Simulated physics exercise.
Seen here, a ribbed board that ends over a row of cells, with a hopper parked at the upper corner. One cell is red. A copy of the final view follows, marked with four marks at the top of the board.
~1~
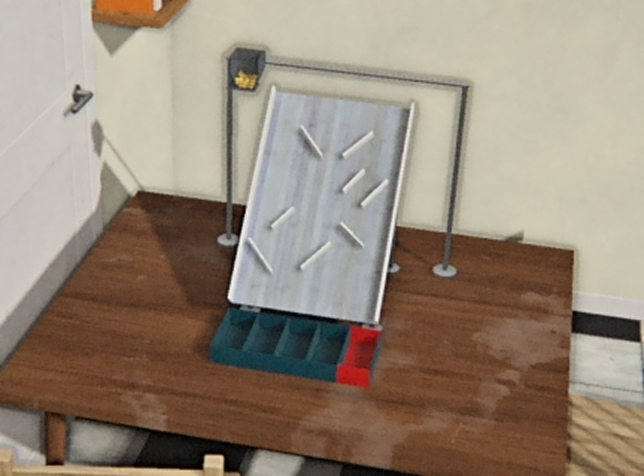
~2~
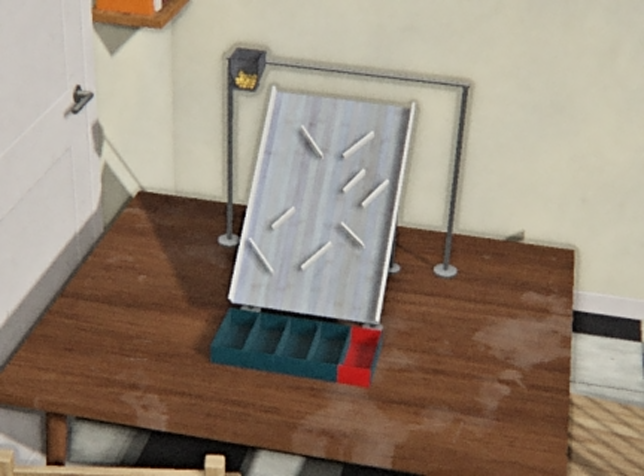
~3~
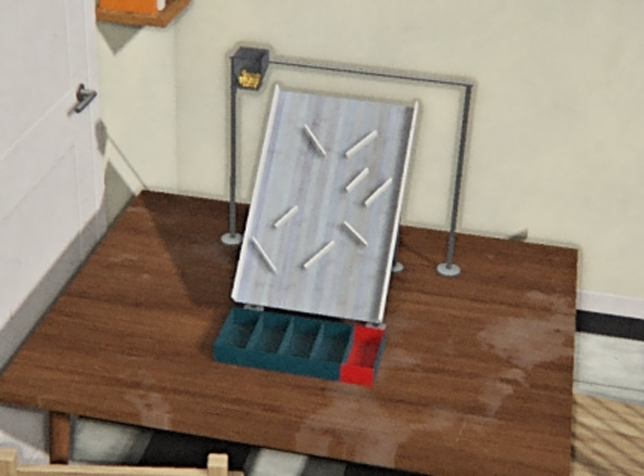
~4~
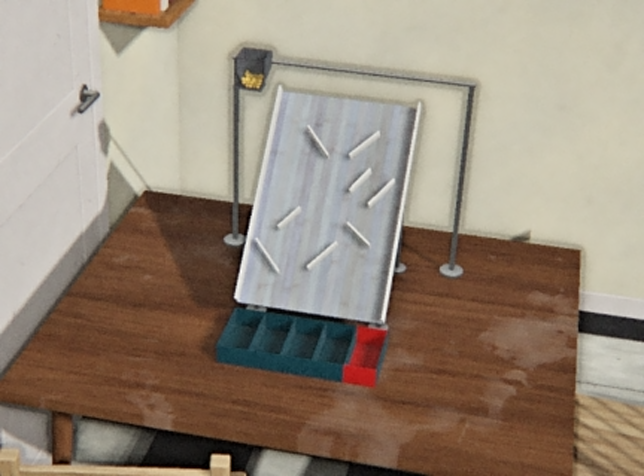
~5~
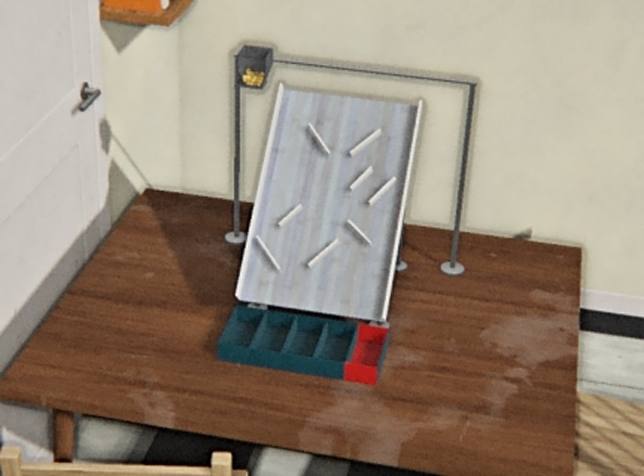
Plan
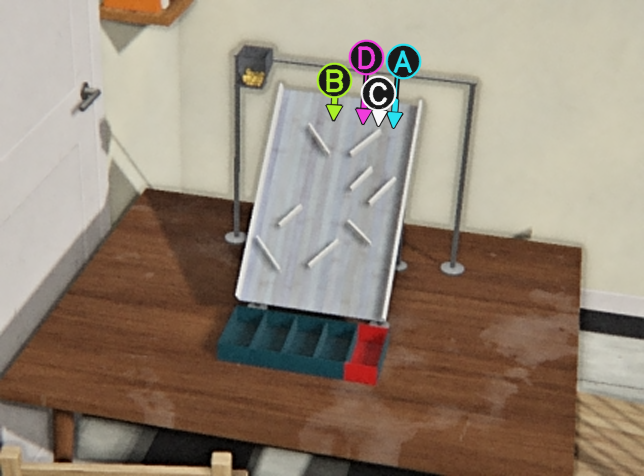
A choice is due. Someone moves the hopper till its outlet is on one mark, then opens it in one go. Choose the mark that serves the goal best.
It is A.
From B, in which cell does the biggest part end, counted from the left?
It is the second one.
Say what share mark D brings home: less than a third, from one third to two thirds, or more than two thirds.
Less than a third.
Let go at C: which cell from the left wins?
The second from the left.
On the marked copy, mark A meets the board at (393, 122); mark B meets the board at (333, 114); mark C meets the board at (378, 120); mark D meets the board at (363, 118).
With A, roughly half in the red cell, roughly half in other cells, just a few outside the box.
With B, about a tenth in the red cell, almost all in other cells.
With C, roughly a quarter in the red cell, the larger part in other cells.
With D, not one piece in the red cell, almost all in other cells, just a few outside the box.
